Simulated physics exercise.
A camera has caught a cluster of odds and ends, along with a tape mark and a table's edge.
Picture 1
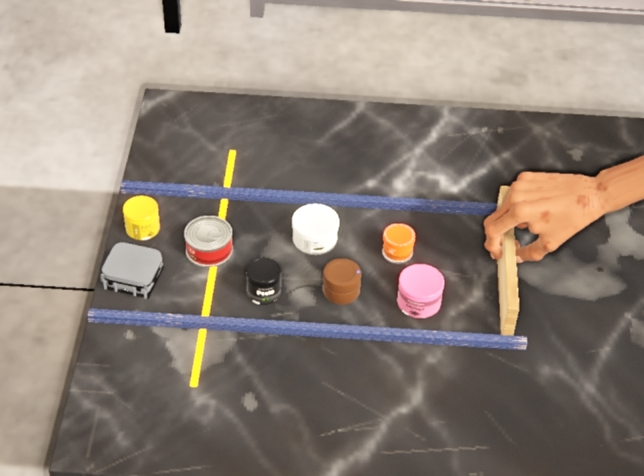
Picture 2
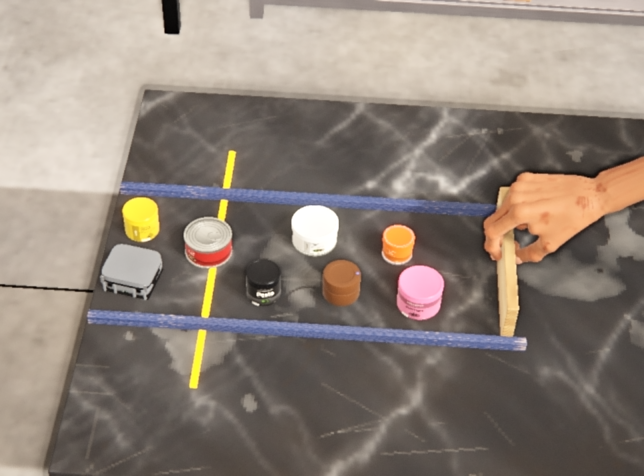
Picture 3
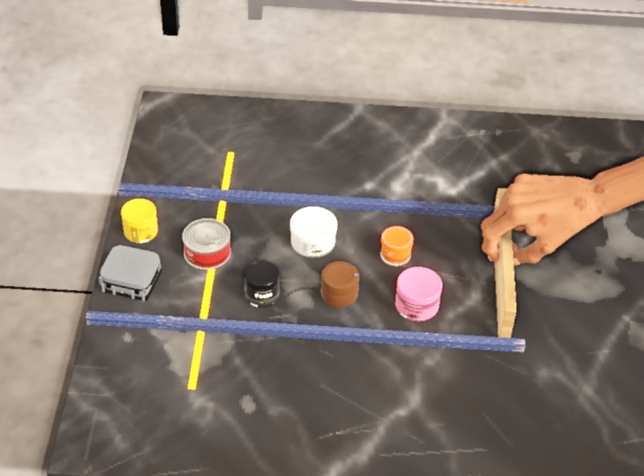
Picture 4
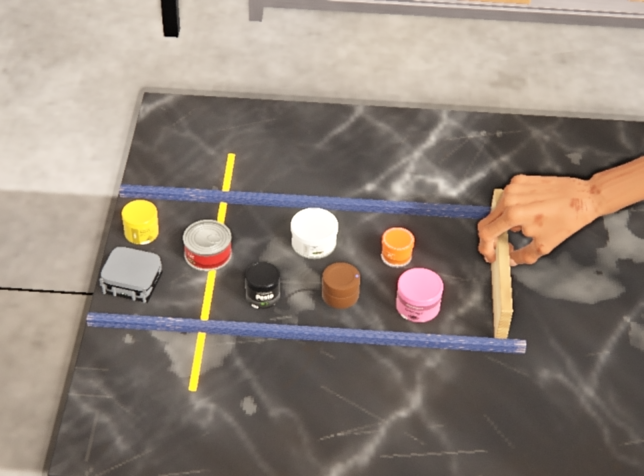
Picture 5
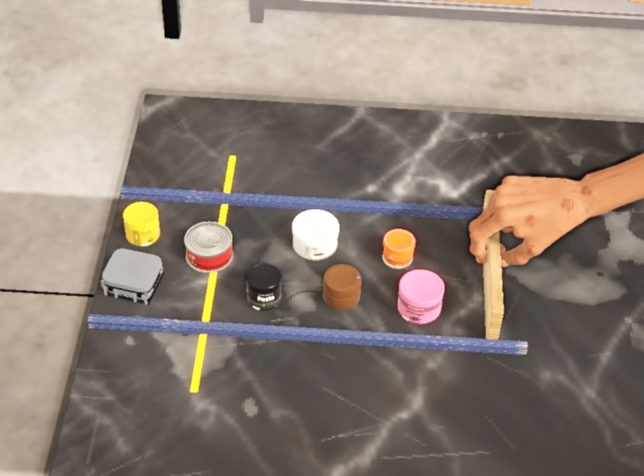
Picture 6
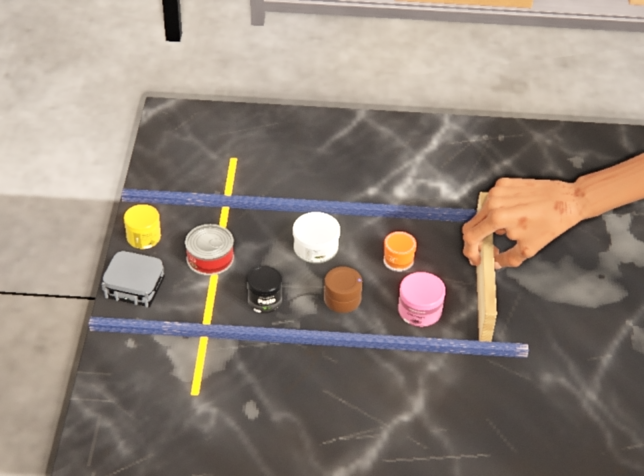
A hand slides a wooden board slightly left toward several small containers, which stay still.
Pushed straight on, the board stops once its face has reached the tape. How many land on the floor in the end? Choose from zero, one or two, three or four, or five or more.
In the end, zero land there.
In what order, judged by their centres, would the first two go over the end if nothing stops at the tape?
Grey case, yellow tub.
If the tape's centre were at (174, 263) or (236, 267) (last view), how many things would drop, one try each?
The first try gives 1 and the second gives 0.
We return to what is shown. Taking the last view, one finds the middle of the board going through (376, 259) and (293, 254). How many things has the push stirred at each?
At that stage 3; at the next, 5.
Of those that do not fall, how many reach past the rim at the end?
The overhang total is 1.
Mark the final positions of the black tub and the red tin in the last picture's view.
In the last picture the black tub sits around (149, 301) and the red tin around (165, 246).
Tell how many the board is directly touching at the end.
It adds up to 4.
A little later, none off yet; yellow tub at rest near (143, 227); grey case at rest near (134, 279); red tin at rest near (210, 250).
When it is over, the number that fall off is zero.
